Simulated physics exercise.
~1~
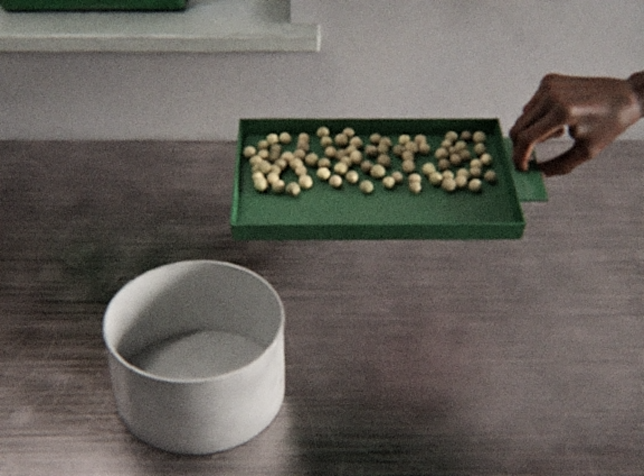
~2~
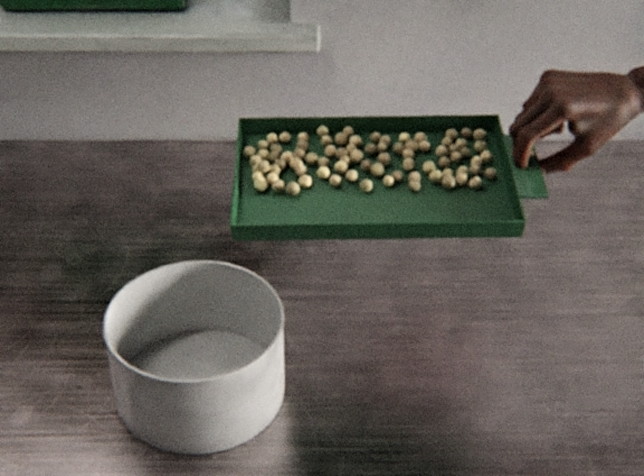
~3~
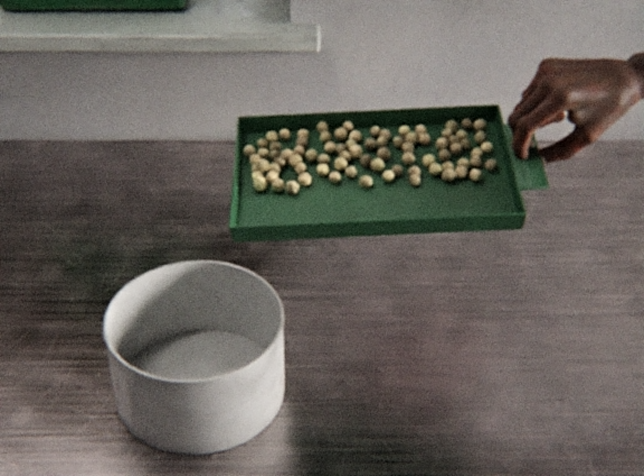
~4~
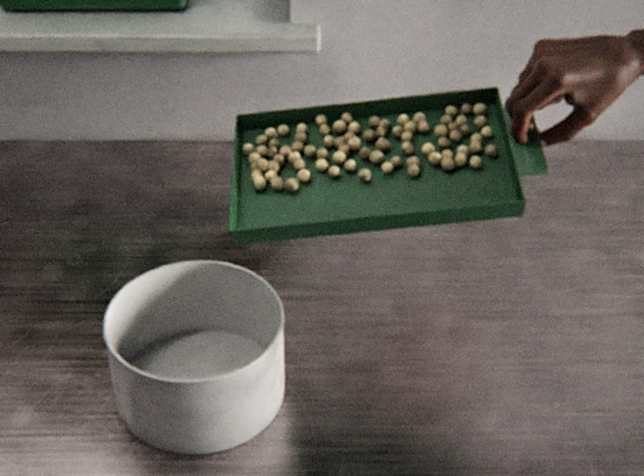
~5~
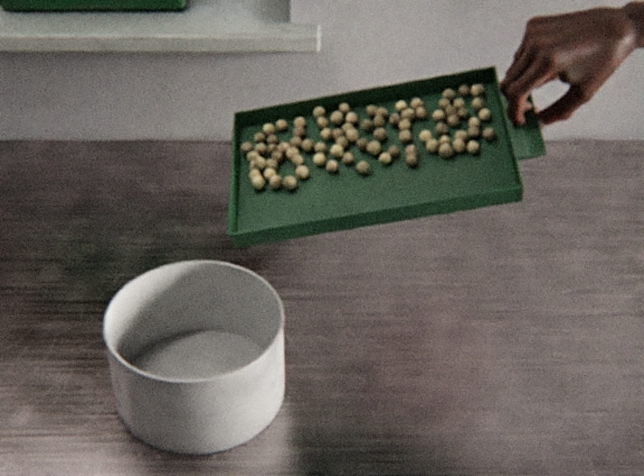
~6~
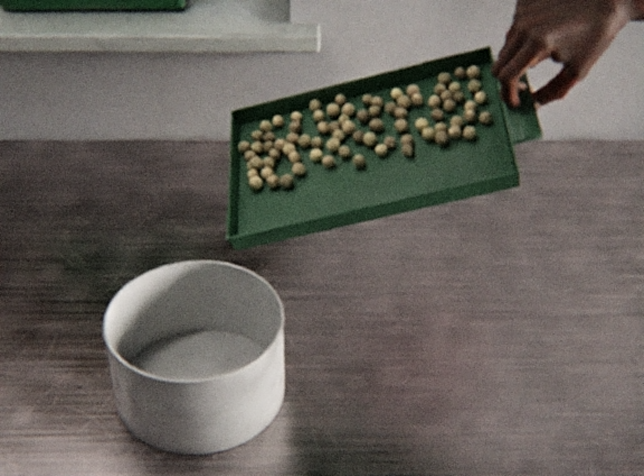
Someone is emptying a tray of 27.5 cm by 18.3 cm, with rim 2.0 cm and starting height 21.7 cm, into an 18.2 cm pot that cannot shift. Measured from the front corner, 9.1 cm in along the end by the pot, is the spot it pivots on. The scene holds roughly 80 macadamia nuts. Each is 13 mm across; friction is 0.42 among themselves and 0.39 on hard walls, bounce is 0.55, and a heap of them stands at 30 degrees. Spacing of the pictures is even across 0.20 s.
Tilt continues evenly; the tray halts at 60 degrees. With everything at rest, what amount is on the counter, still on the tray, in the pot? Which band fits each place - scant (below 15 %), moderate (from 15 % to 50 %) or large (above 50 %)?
Counter - scant; tray - large; pot - moderate.
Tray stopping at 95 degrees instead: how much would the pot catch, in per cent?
Near 100 %, then.
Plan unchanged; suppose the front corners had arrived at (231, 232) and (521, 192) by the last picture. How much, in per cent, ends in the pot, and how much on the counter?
Final per cent - pot 10, counter 0.
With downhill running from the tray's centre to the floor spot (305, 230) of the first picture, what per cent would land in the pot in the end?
Roughly 20 per cent.
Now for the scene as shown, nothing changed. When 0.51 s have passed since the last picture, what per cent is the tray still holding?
I'd say close to 80 per cent.
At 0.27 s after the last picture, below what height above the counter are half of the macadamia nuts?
I'd say near 26 cm.
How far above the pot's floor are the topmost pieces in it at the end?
1.5 cm.
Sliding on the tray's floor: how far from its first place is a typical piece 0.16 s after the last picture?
It has moved some 3 cm from its start.
Then, 0.16 s after the last picture, tilt 41 degrees; the tray holds 100 %, the pot 0 %.
Then, 0.27 s after the last picture, tilt 55 degrees; the tray holds 100 %, the pot 0 %.
Then, 0.51 s after the last picture, tilt 60 degrees; the tray holds 80 %, the pot 10 %.
In the end, counter 0 %, tray 65 %, pot 35 %.
